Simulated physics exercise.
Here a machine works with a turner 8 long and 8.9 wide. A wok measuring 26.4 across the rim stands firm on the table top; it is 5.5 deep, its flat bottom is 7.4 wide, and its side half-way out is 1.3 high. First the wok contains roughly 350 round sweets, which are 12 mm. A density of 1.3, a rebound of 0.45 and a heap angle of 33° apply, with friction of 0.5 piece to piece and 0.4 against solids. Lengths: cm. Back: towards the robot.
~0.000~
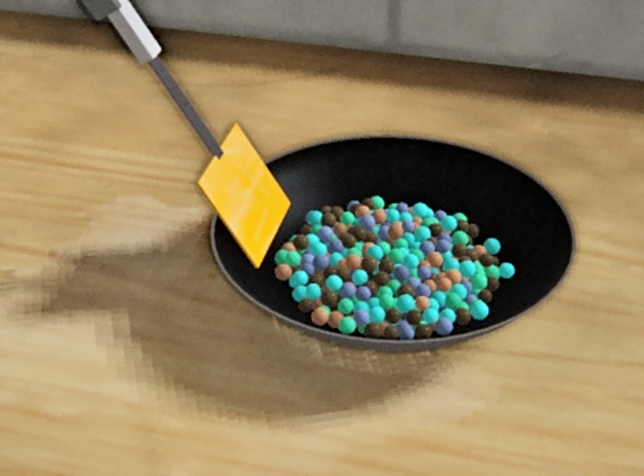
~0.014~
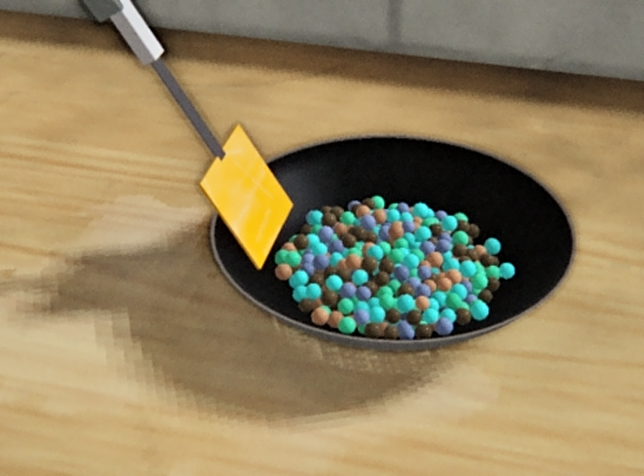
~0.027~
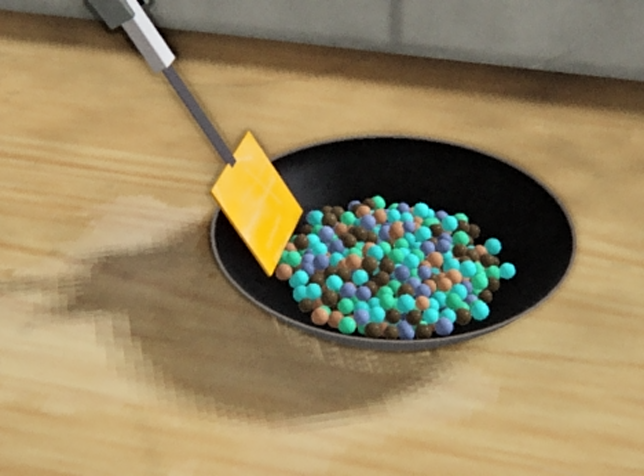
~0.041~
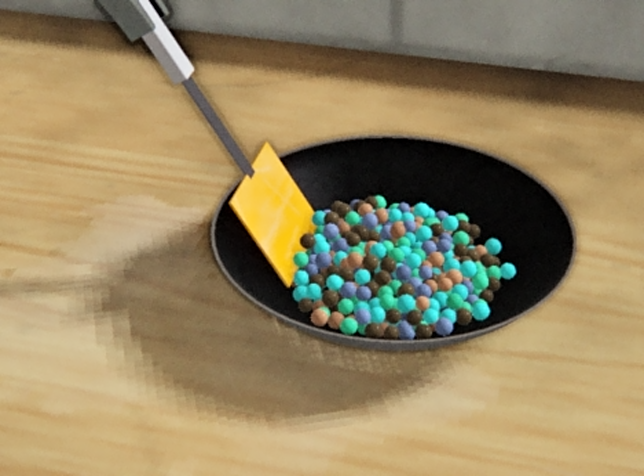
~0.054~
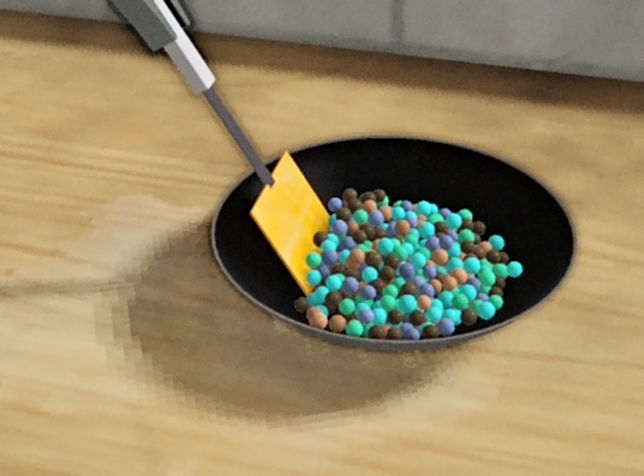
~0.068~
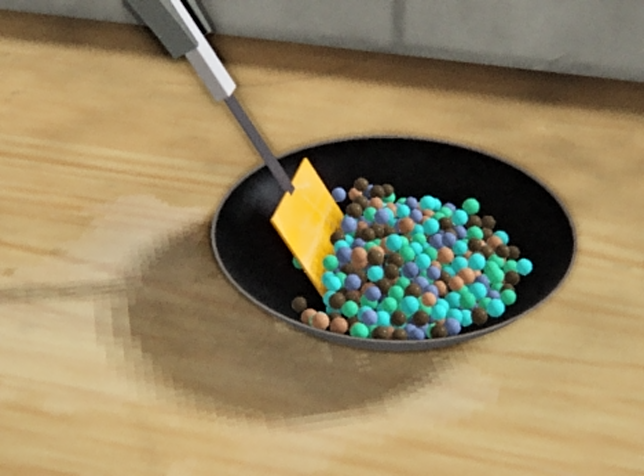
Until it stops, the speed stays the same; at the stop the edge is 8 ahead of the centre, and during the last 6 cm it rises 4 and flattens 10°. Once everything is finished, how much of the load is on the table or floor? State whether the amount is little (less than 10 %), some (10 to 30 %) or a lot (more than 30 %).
The amount is a lot, more than 30 %.
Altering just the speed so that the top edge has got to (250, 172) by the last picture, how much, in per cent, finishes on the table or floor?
Expect about 15 per cent there.
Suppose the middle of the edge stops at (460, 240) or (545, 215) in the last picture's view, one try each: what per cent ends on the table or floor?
Around 20 per cent for the first try and 55 per cent for the second.
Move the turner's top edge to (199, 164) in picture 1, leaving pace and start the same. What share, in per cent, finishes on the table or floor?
Roughly 35 percent ends on the table or floor.
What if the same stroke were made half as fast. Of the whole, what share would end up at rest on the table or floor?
Some 20 in a hundred.
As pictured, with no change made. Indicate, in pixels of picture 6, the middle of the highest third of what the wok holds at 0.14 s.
Near pixel (484, 248).
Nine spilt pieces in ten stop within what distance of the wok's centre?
65 cm.
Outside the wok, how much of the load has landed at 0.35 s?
Around 20 %.
After 0.10 s, sloping 58°, highest piece 8 above the table; 350 in the wok, 1 on the blade or in flight.
After 0.14 s, sloping 55°, highest piece 10 above the table; 348 in the wok, 3 on the blade or in flight.
After 0.35 s, sloping 48°, highest piece 16 above the table; 218 in the wok, 68 on the table or floor, 65 on the blade or in flight.
After 1.40 s, sloping 48°, highest piece 4 above the table; 217 in the wok, 134 on the table or floor.
At rest, 217 in the wok, 134 on the table or floor. That is 38 % on the table or floor.
